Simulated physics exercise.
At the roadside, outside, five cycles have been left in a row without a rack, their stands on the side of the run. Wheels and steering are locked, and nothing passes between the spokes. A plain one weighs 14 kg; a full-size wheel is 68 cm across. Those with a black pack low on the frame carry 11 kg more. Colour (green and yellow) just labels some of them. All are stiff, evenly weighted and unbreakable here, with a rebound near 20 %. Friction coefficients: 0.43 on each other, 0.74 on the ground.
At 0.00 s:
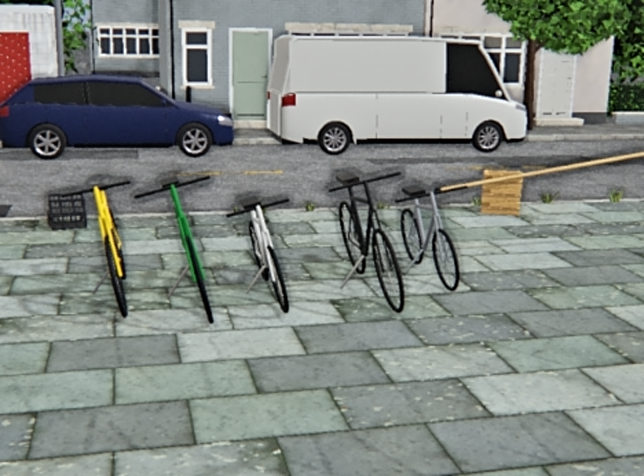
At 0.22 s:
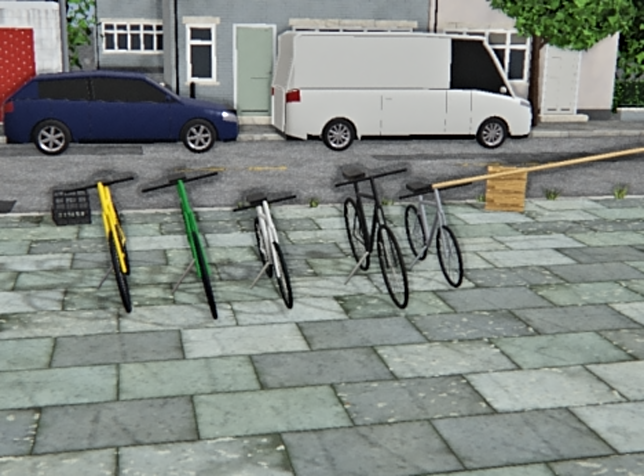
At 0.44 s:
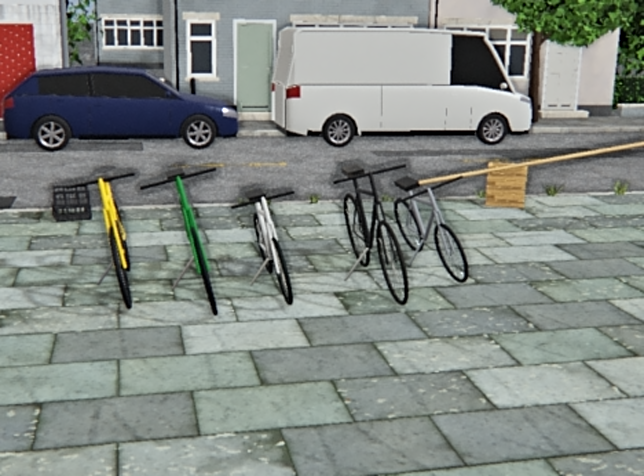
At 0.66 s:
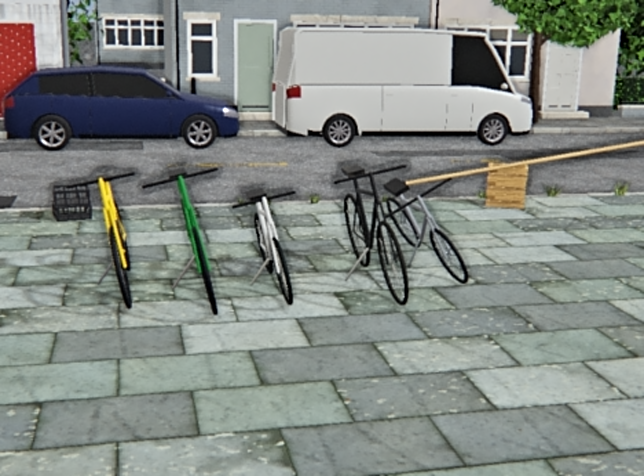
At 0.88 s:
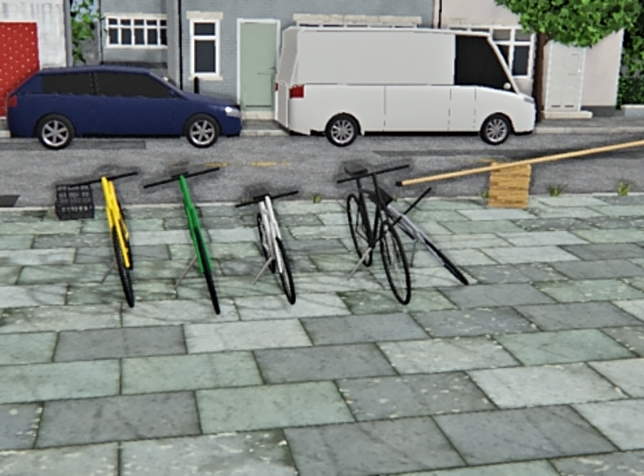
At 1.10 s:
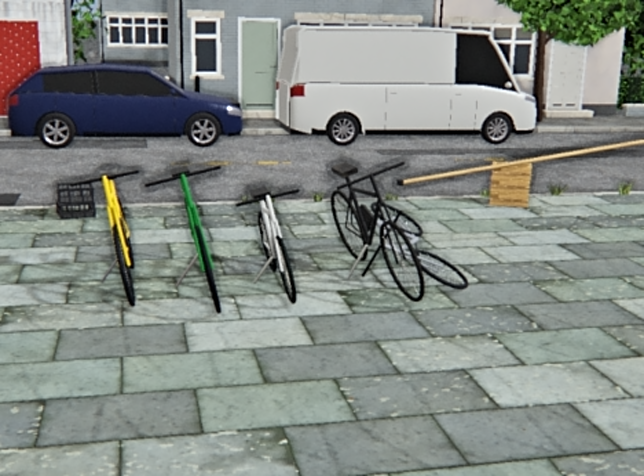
A long wooden pole reaches in from the right beside a roadside pavement of grey-green slabs, seen from slightly above and facing parked vehicles and house fronts. Five bicycles stand in a row, yellow, green, white, black and grey from left to right, before a blue car and white van. The pole pushes left, the grey bicycle tips over leftward against the black one, which leans, while the view shifts slightly.
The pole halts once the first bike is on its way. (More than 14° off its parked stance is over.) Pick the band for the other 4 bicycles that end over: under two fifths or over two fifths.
It comes to more than two fifths.
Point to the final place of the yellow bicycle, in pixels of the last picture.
Around (51, 262).
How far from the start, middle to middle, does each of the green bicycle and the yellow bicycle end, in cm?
About: Green 90, yellow 60.
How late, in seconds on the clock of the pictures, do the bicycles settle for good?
Near 5.0 s.
After 1.76 s, 1 of the 4 other bicycles over.
After 2.78 s, 3 of the 4 other bicycles over; green bicycle 38° from how it stood; yellow bicycle 8° from how it stood.
After 3.62 s, 4 of the 4 other bicycles over; yellow bicycle lying flat; green bicycle 72° from how it stood.
In the end (5.2 s), 4 of the 4 other bicycles over; yellow bicycle 72° from how it stood; green bicycle 70° from how it stood. That is 100 per cent. Not one is left standing. From the last view, middles, yellow bicycle near (51, 262), green bicycle near (96, 267).
